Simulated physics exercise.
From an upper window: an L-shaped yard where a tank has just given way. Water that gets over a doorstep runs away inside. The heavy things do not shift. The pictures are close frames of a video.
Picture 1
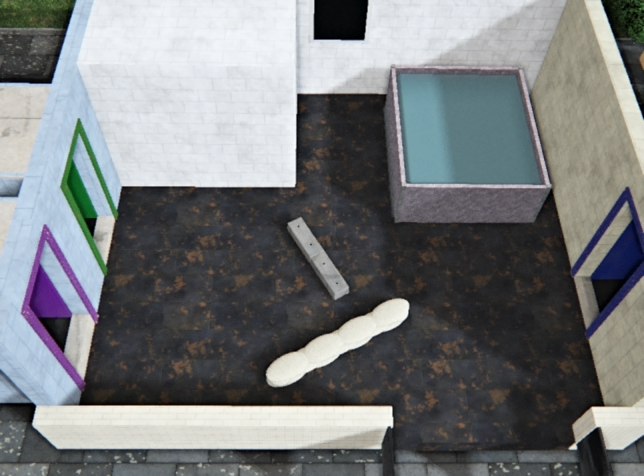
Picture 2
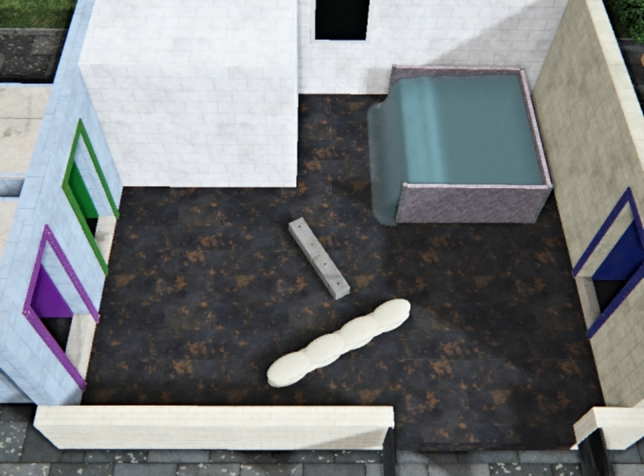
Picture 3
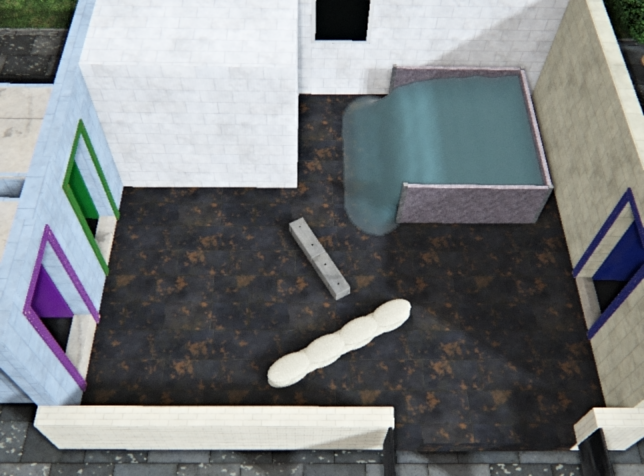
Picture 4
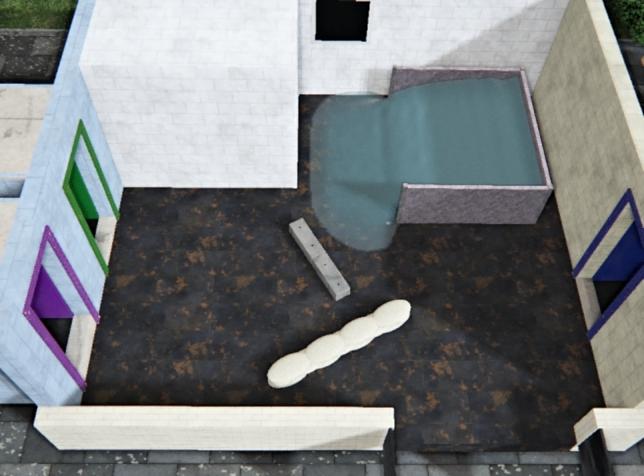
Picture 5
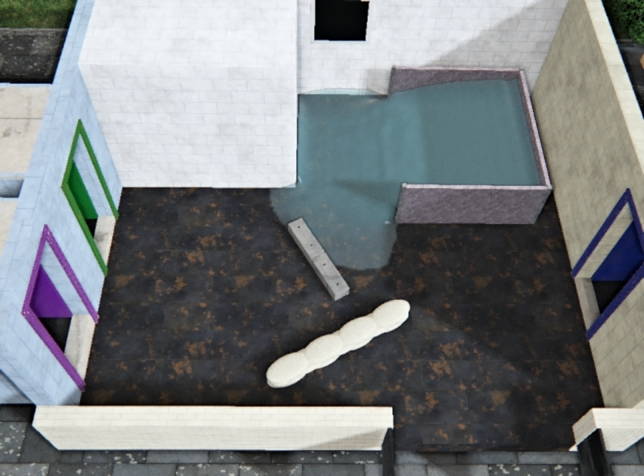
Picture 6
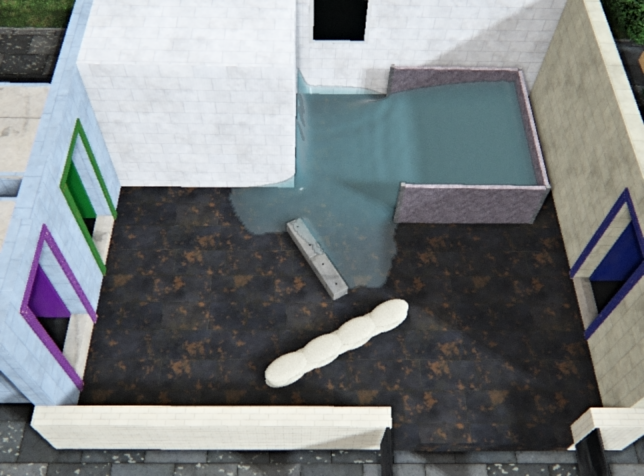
The footage shows a walled yard seen from above, where a brick-sided tank of still water opens on its left side and water pours out, spreading left and forward across the dark floor and around a grey block.
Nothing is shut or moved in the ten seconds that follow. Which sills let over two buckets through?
The green door floods; the blue door floods; the purple door holds within the limit.
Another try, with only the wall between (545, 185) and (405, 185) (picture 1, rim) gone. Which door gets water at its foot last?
Last comes the one in green.
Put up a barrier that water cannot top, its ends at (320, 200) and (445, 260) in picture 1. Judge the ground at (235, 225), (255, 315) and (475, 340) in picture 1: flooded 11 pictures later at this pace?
One after the other: Covered, flooded, free of water.
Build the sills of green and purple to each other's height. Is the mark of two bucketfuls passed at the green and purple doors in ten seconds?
My reading: The green door takes less, the purple door is over.
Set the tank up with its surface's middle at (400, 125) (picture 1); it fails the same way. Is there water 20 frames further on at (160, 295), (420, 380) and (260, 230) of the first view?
As listed: Covered, clear, covered.
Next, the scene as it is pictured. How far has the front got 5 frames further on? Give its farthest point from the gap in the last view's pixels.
Around (109, 251).
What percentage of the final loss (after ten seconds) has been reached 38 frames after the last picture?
About 50 per cent.
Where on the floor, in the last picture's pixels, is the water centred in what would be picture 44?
At about (346, 235).
A moment on, water covers 35 % of the floor; the green door wet at the sill, nothing in, the blue door not reached, the purple door not reached.
Next, water covers 55 % of the floor; the green door over two buckets in, the blue door not reached, the purple door wet at the sill, nothing in.
Then, water covers 80 % of the floor; the green door far over two buckets in, the blue door wet at the sill, nothing in, the purple door wet at the sill, nothing in.
Later, water covers 95 % of the floor; the green door far over two buckets in, the blue door over two buckets in, the purple door wet at the sill, nothing in.
In the end, water covers 95 % of the floor; the green door far over two buckets in, the blue door far over two buckets in, the purple door wet at the sill, nothing in.
